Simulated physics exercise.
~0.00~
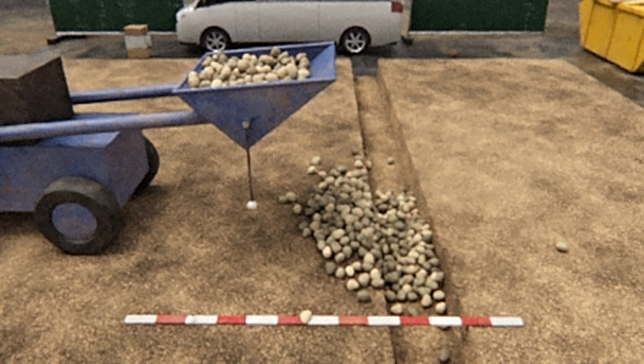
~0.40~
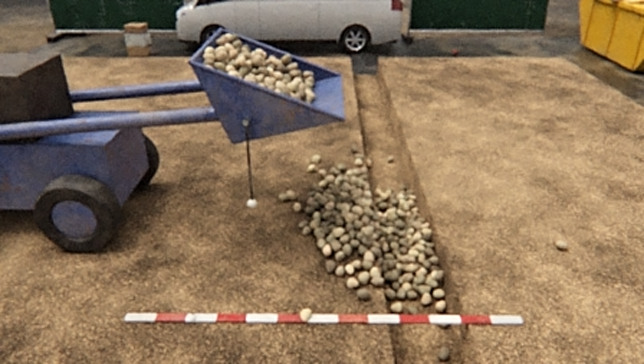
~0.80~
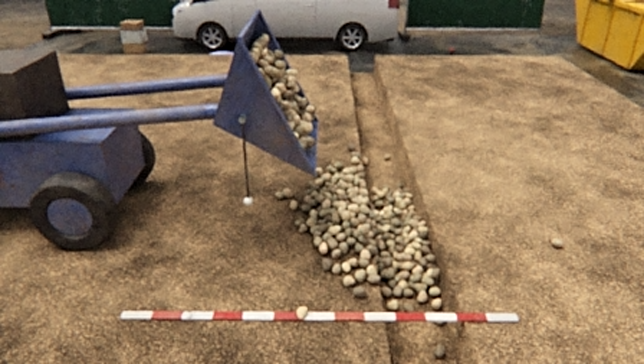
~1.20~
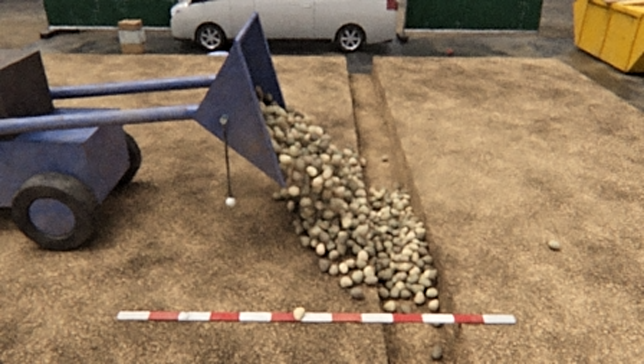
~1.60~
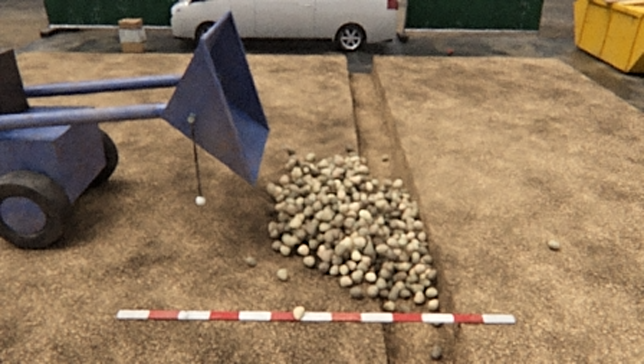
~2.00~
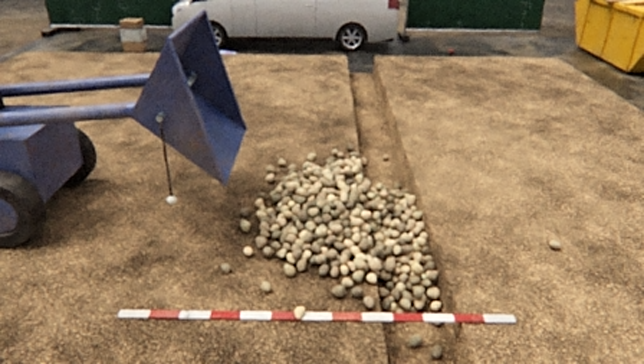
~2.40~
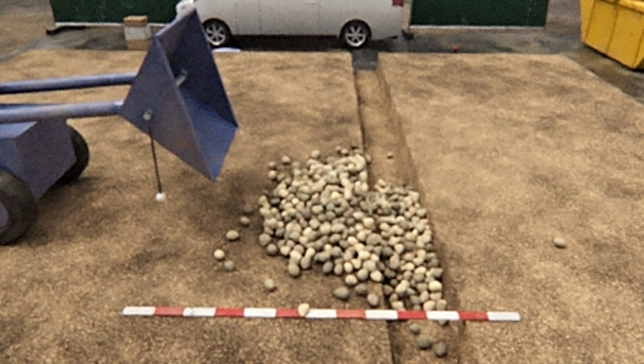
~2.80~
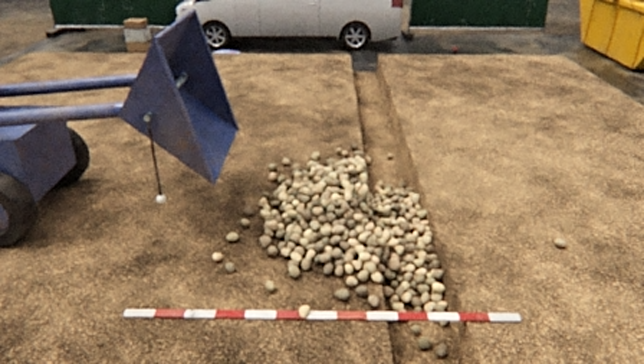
The clip opens on a blue loader at the left, its raised bucket full of rounded stones, beside an earlier heap that lies partly across a narrow trench in brown ground. A red and white banded rod lies in front, with a pale van behind. The bucket tips forward to the right, and the stones slide to its lip. As it tilts steeply, they pour onto the heap while the machine begins backing away to the left. The emptied bucket stays tilted as the loader retreats, then stops. A broader heap remains, mostly short of the trench but partly in it, with a few stray stones at its left.
